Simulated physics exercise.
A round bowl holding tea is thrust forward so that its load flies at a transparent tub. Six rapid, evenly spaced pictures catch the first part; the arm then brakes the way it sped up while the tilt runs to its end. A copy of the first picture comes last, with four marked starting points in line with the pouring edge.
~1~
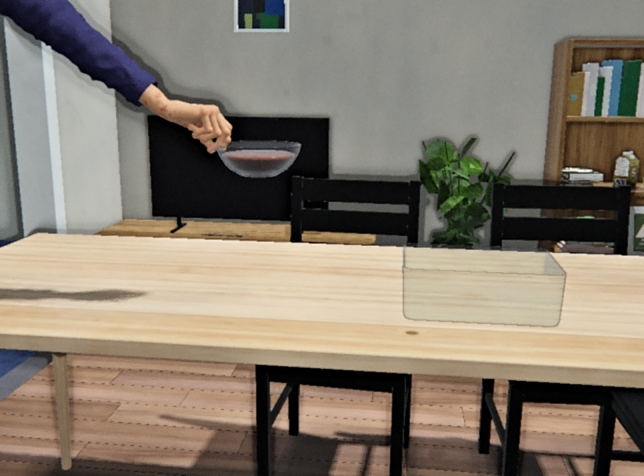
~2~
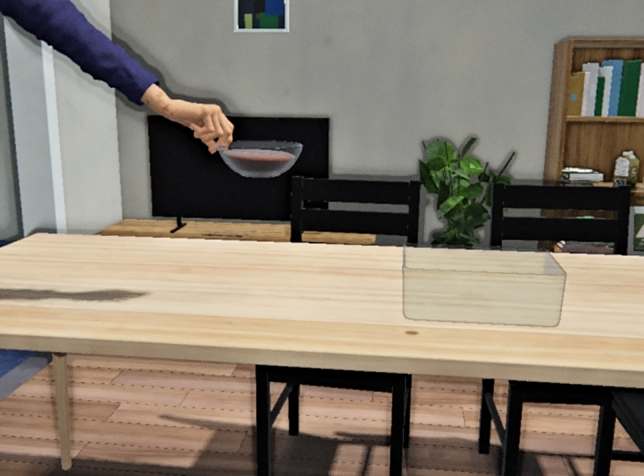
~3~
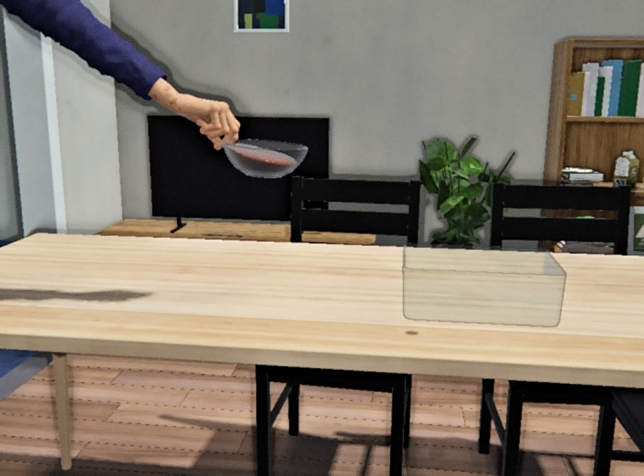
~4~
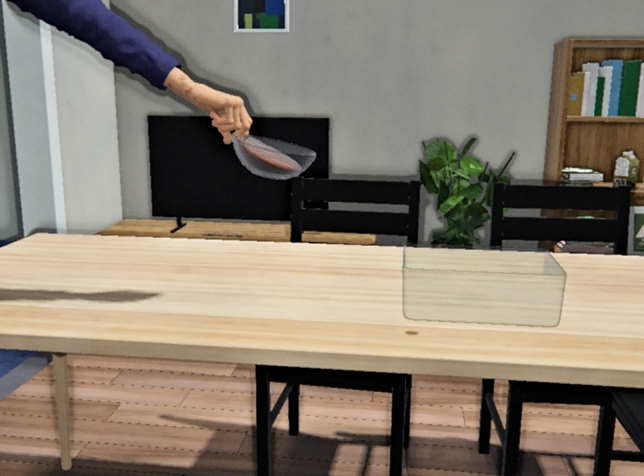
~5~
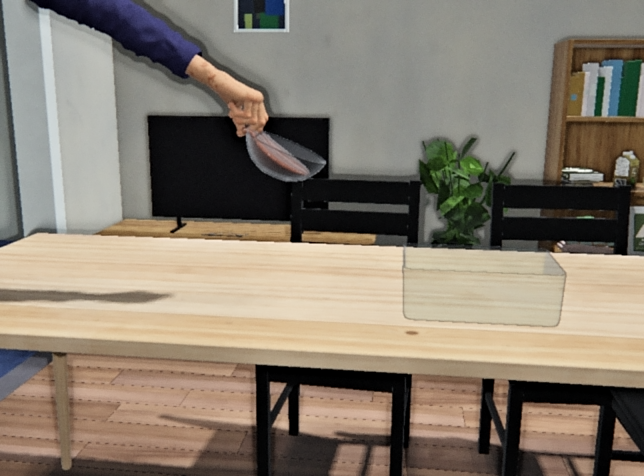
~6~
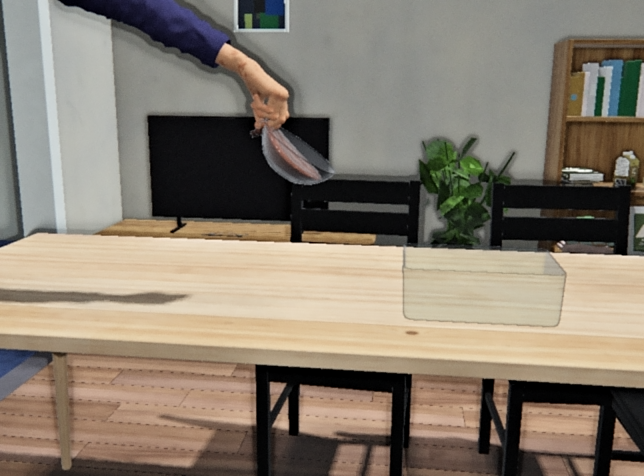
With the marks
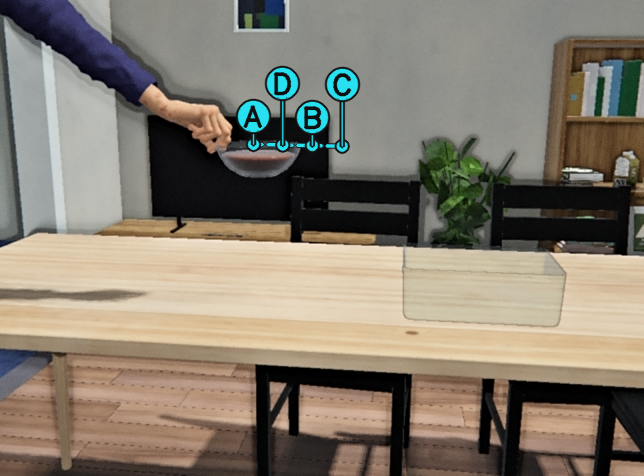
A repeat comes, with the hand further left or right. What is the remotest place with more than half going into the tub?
It is D.
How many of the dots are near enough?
Three of the four.
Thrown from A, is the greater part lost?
Yes, that goes wrong.
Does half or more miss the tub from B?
No.
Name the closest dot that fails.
That would be A.
In cyan, A at (253, 144); B at (312, 145); C at (342, 146); D at (282, 145).
With A, about 14 % lands in the tub, 81 % falls short and 5 % goes beside or beyond.
With B, about 73 % lands in the tub, 8 % falls short and 19 % goes beside or beyond.
With C, about 66 % lands in the tub, 7 % falls short and 26 % goes beside or beyond.
With D, about 78 % lands in the tub, 9 % falls short and 13 % goes beside or beyond.
